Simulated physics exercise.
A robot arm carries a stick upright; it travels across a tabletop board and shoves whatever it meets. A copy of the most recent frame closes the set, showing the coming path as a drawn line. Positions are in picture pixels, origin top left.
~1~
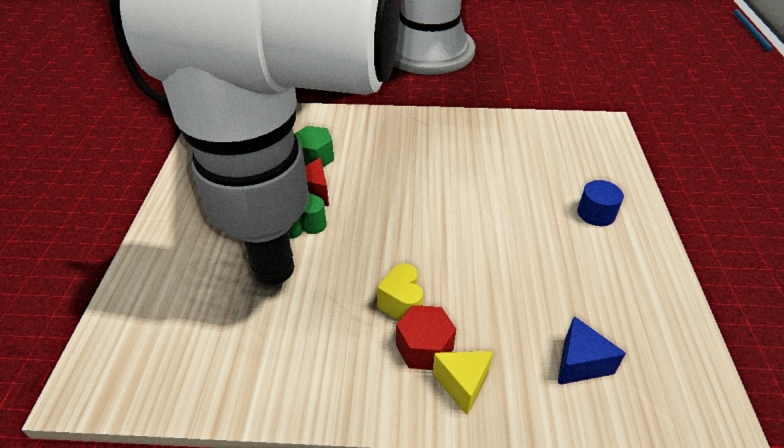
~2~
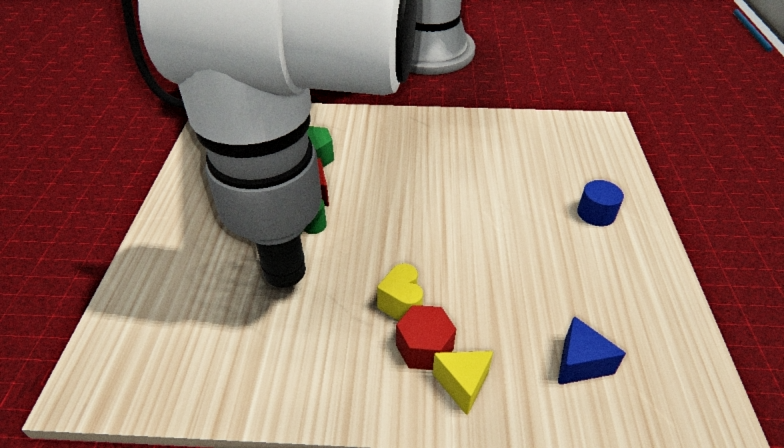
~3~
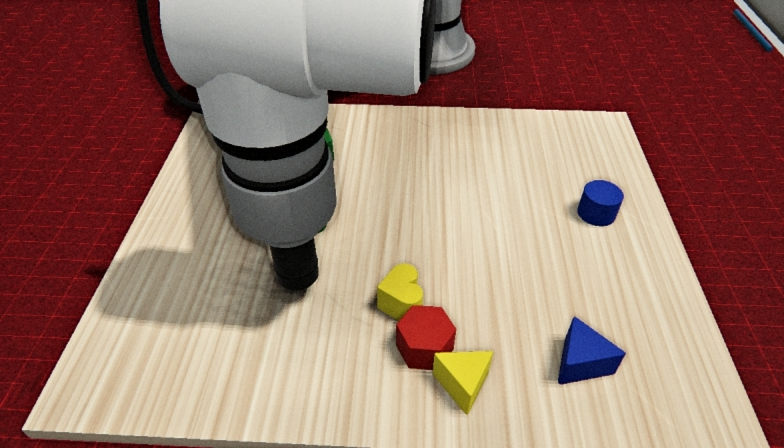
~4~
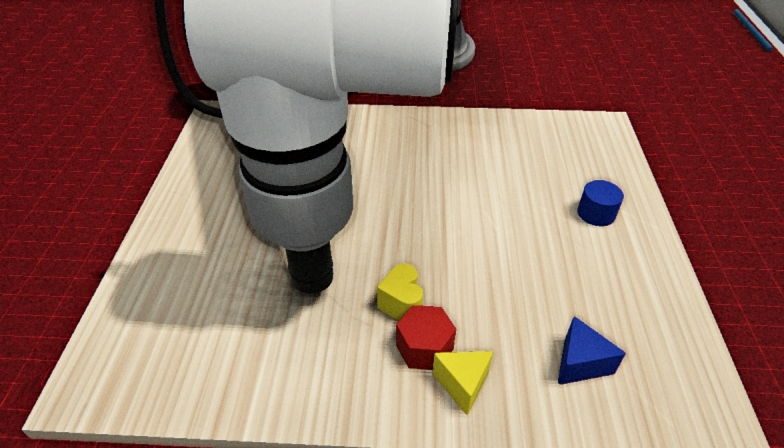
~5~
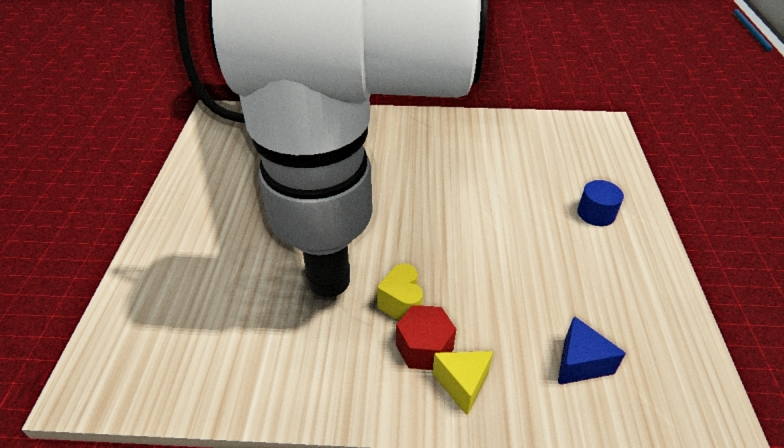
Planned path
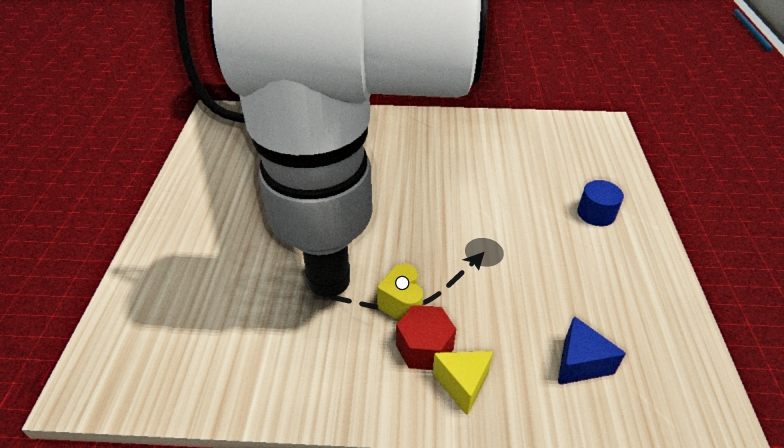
At first, a robot arm holds its black stick over the left side of a wooden board, partly hiding some green and red blocks behind it. The arm then slides steadily right, covering those blocks and nearing the yellow heart, while the visible yellow, red and blue blocks stay still.
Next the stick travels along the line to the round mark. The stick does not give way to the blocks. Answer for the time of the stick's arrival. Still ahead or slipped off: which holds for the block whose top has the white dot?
Lost on the way.
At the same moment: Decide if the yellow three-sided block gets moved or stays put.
It is untouched.
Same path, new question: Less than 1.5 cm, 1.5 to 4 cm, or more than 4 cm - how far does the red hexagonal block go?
The answer will be the short band, under 1.5 cm.
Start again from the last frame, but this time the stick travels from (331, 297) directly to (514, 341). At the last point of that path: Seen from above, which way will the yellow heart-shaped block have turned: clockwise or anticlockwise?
My answer: Anticlockwise.
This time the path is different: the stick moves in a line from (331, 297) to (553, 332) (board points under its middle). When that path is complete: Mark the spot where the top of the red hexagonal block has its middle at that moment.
Its top centre lands on (452, 335).
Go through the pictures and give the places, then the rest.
In the first picture, stick's lower end at (274, 271); yellow heart-shaped block at (402, 283); red hexagonal block at (426, 326); yellow three-sided block at (466, 366).
In the second picture, stick at (285, 273); blocks still.
In the third picture, stick at (298, 276); blocks still.
In the fourth picture, stick at (313, 279); blocks still.
In the fifth picture, stick at (329, 282); yellow heart-shaped block at (402, 283); red hexagonal block at (426, 326); yellow three-sided block at (466, 366).
Drawn move, from (331, 297) via (393, 309) and (447, 286), ending at (484, 252); the dot is on the yellow heart-shaped block.
The first path, step by step. One third of the way, stick at (395, 294); yellow heart-shaped block at (436, 280), turned 35° anticlockwise.
Two thirds of the way, stick at (449, 271); yellow heart-shaped block at (489, 259), turned 30° anticlockwise.
At the end, stick at (487, 237); yellow heart-shaped block at (522, 247); red hexagonal block still; yellow three-sided block still.
